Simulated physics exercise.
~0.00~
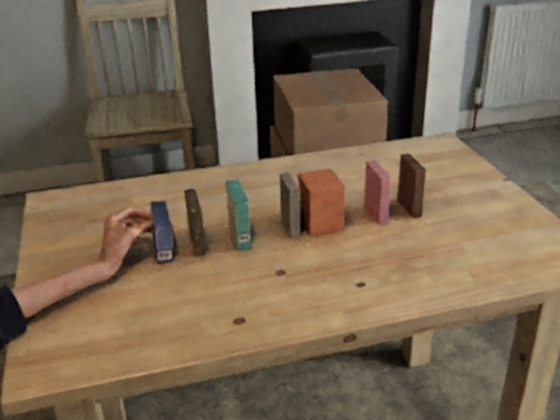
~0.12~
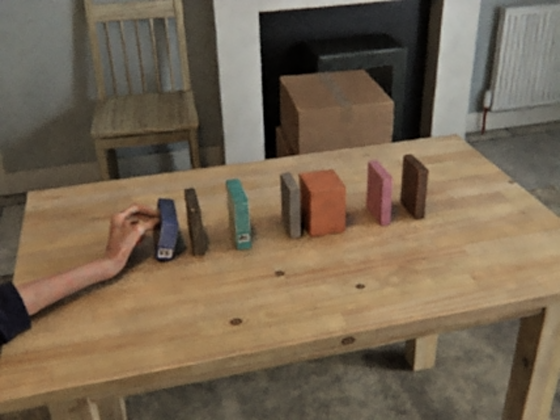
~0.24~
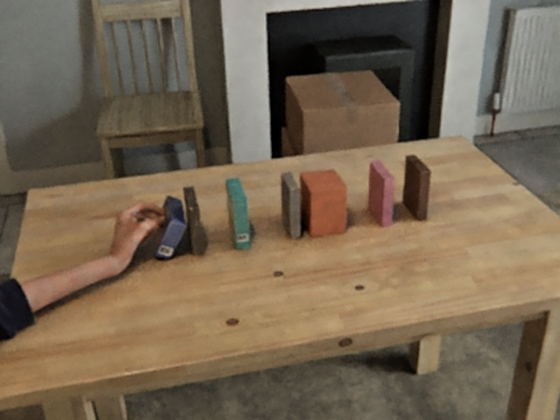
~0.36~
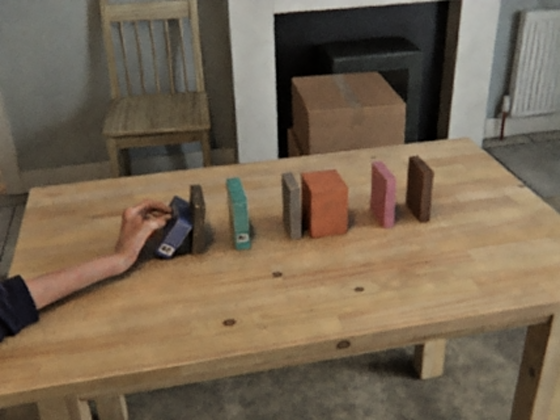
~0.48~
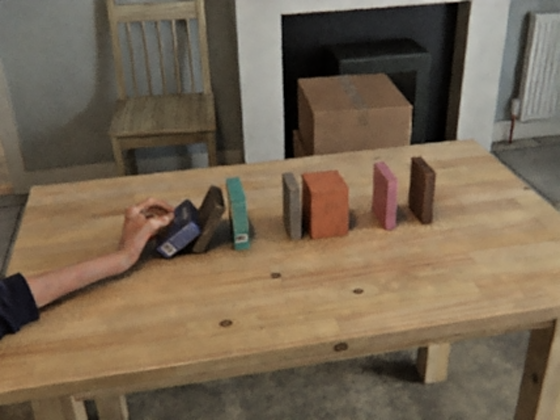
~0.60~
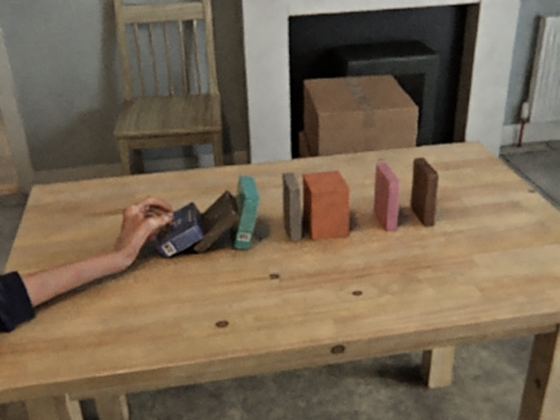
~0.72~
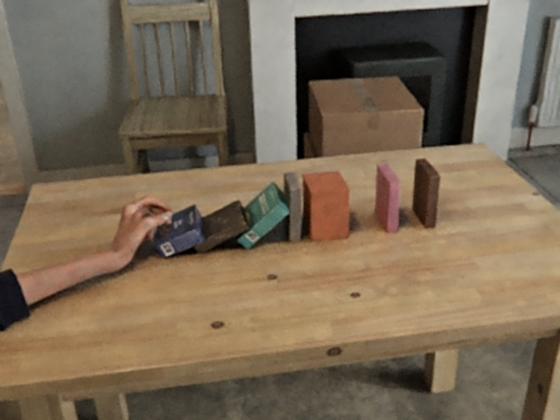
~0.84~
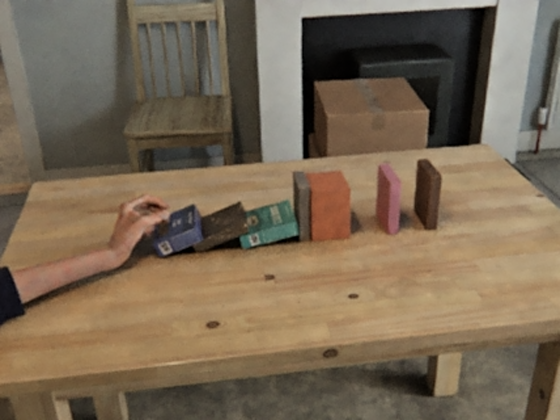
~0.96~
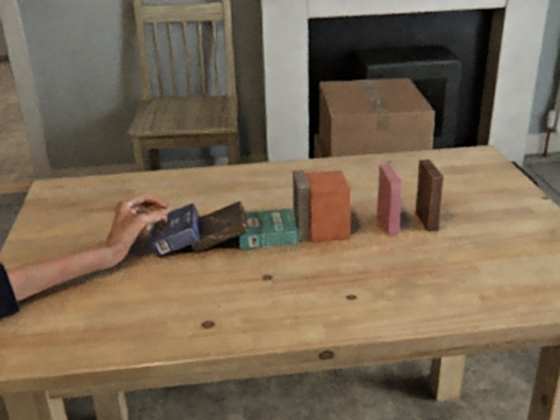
A hand reaches in from the left over a pale wooden table, seen from slightly above, with a chair, a cardboard box and a fireplace behind. A row of upright pieces runs rightward, blue, black, turquoise, grey, a thick orange block, pink and brown. The fingers tip the blue packet to the right into the black block, which leans over and knocks the turquoise packet. The turquoise packet topples against the grey board, nudging it up to the orange block. The blue, black and turquoise pieces end toppled in an overlapping line, while the other four stay standing.
